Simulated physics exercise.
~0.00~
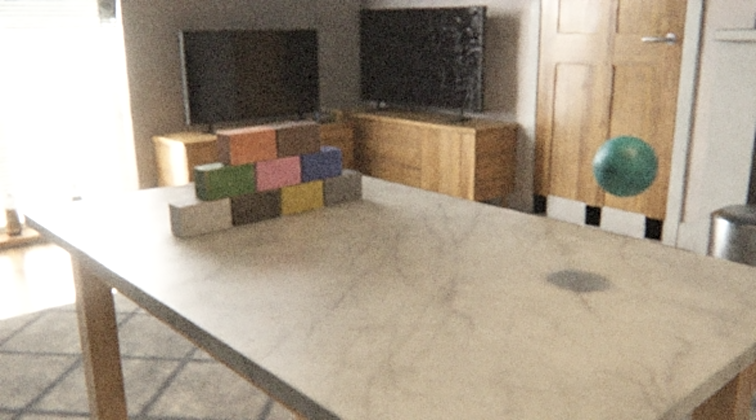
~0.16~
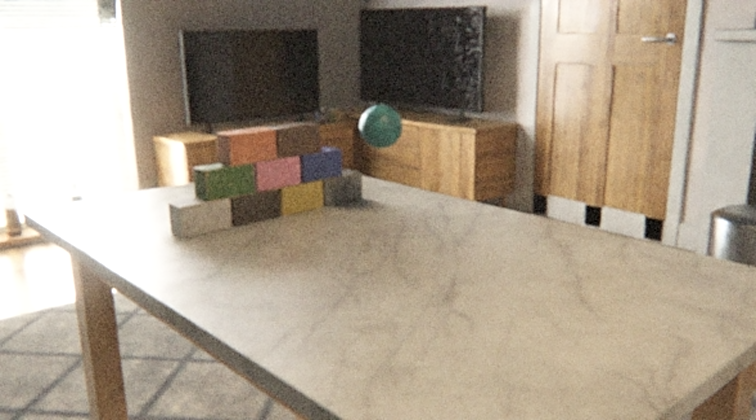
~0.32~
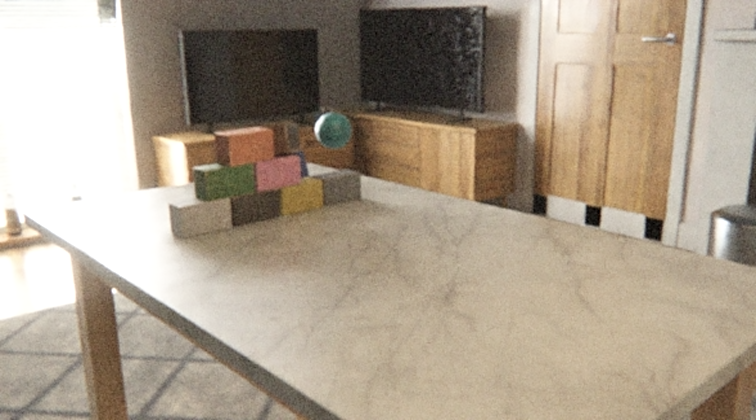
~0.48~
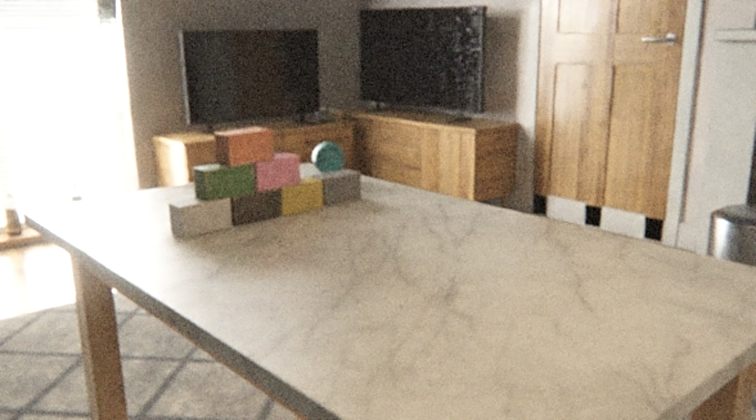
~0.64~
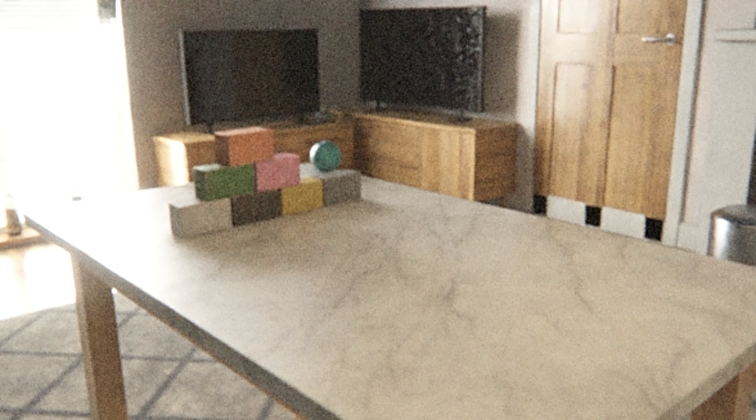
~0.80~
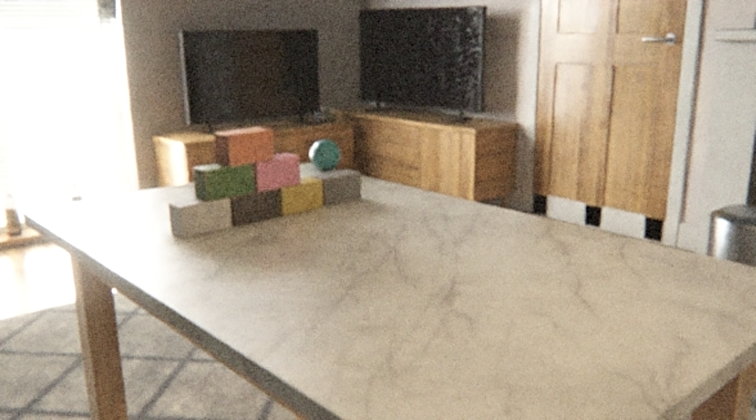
A table held a small stack of colored blocks as a turquoise ball flew in from the right, knocked the brown and blue blocks out of view behind the pile, and settled among the remaining blocks, which stayed put.
